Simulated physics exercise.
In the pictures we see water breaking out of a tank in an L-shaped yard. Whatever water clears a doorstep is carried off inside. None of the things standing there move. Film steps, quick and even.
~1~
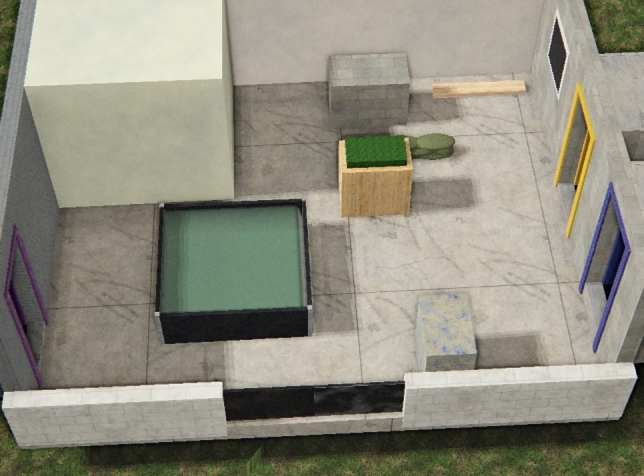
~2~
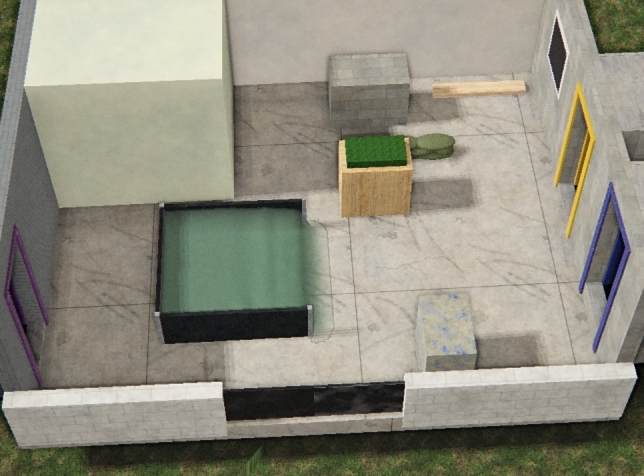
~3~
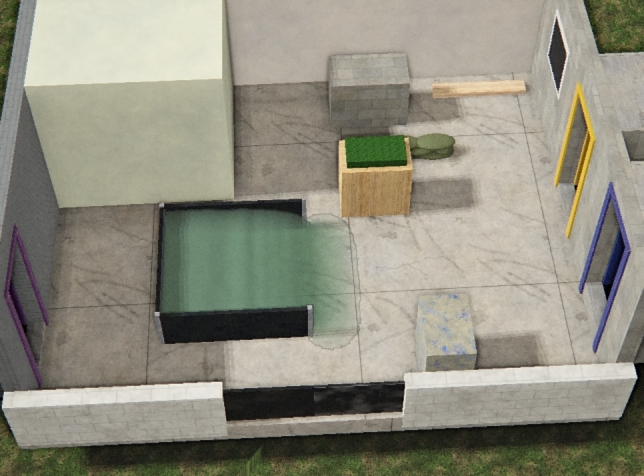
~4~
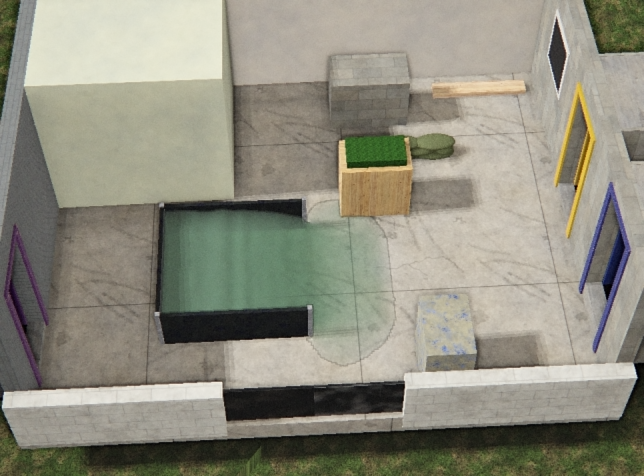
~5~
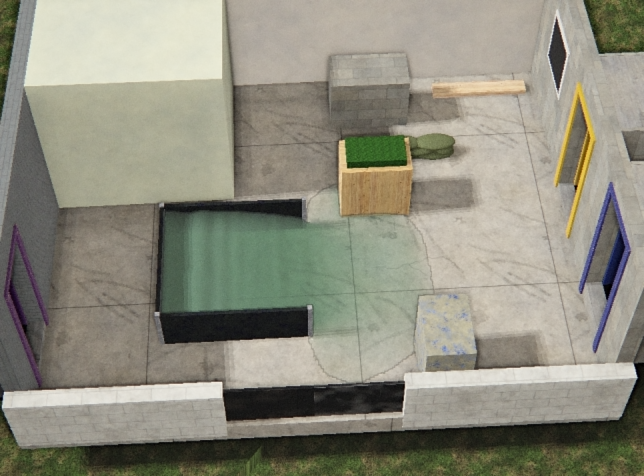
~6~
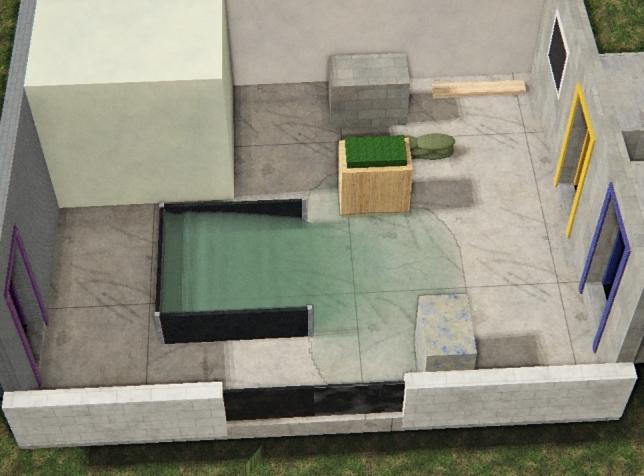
Green water pouring from the open right side of a black-walled tank and spreading across a concrete yard past a wooden planter.
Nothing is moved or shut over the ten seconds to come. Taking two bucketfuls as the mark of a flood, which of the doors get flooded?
The blue door stays below the mark, the purple door stays below the mark, the yellow door gets flooded.
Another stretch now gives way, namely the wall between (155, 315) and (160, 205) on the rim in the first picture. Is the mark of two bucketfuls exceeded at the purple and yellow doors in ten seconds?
Result - purple: Clears the line; yellow: Misses the line.
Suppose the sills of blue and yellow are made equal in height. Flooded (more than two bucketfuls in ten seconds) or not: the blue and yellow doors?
In short: The blue one passes that mark, the yellow one keeps below it.
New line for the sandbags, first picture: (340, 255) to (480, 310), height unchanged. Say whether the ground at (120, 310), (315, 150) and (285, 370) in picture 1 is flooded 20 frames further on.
Well, in order they'd be left untouched, waterlogged and waterlogged.
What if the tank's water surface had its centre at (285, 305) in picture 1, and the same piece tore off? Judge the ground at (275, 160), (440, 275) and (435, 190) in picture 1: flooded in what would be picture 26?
Result: Spared; inundated; inundated.
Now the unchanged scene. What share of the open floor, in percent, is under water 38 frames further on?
I reckon 75 per cent or so.
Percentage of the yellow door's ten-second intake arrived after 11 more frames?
That share would be near 20 %.
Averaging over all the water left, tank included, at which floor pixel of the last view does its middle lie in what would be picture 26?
Roughly (419, 284).
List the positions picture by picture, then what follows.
In the first picture, the water tank at (234, 259) is whole and still.
In the second picture, water pours out at (305, 272) and has run to (314, 339).
In the third picture, water pours out at (305, 273) and has run to (340, 341).
In the fourth picture, water pours out at (305, 274) and has run to (338, 204).
In the fifth picture, water pours out at (305, 274) and has run to (412, 345).
In the sixth picture, water pours out at (305, 274) and has run to a hidden place.
A moment on, water covers 35 % of the floor; the blue door wet at the sill, nothing in, the purple door not reached, the yellow door wet at the sill, nothing in.
Next, water covers 45 % of the floor; the blue door wet at the sill, nothing in, the purple door not reached, the yellow door over two buckets in.
Then, water covers 55 % of the floor; the blue door wet at the sill, nothing in, the purple door not reached, the yellow door far over two buckets in.
Later, water covers 75 % of the floor; the blue door wet at the sill, nothing in, the purple door wet at the sill, nothing in, the yellow door far over two buckets in.
In the end, water covers 95 % of the floor; the blue door wet at the sill, nothing in, the purple door wet at the sill, nothing in, the yellow door far over two buckets in.
